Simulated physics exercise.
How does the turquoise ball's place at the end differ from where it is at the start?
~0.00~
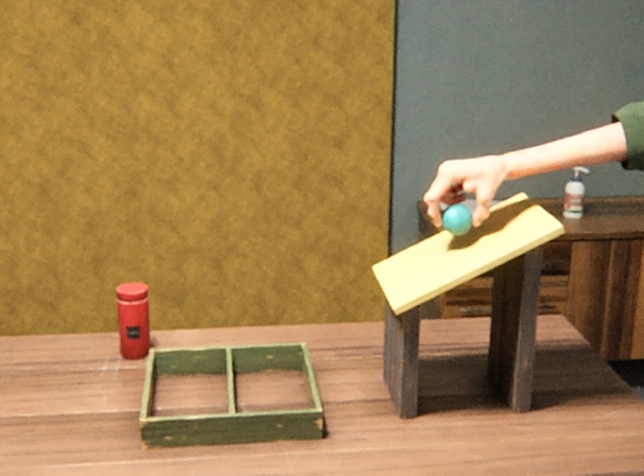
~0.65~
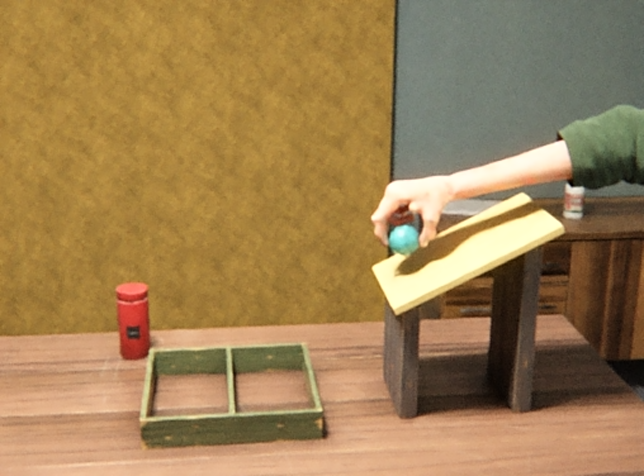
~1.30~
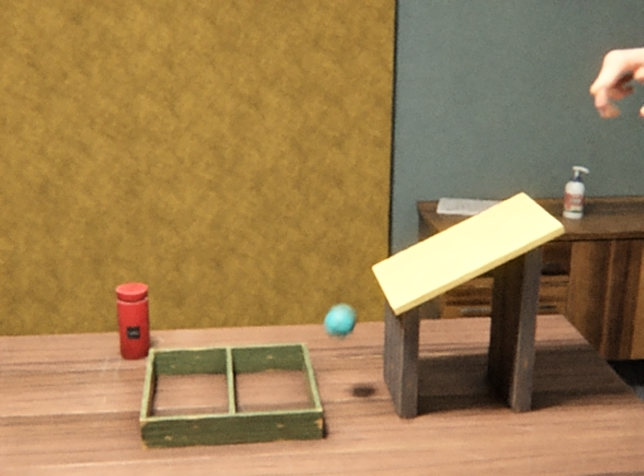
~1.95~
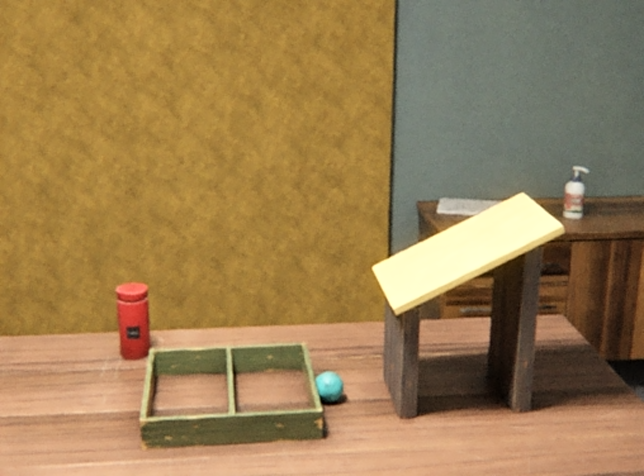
At the start the ball is held in a hand at the sloping yellow board, and at the end it sits lower and farther left, on the table just outside the right wall of the green tray.
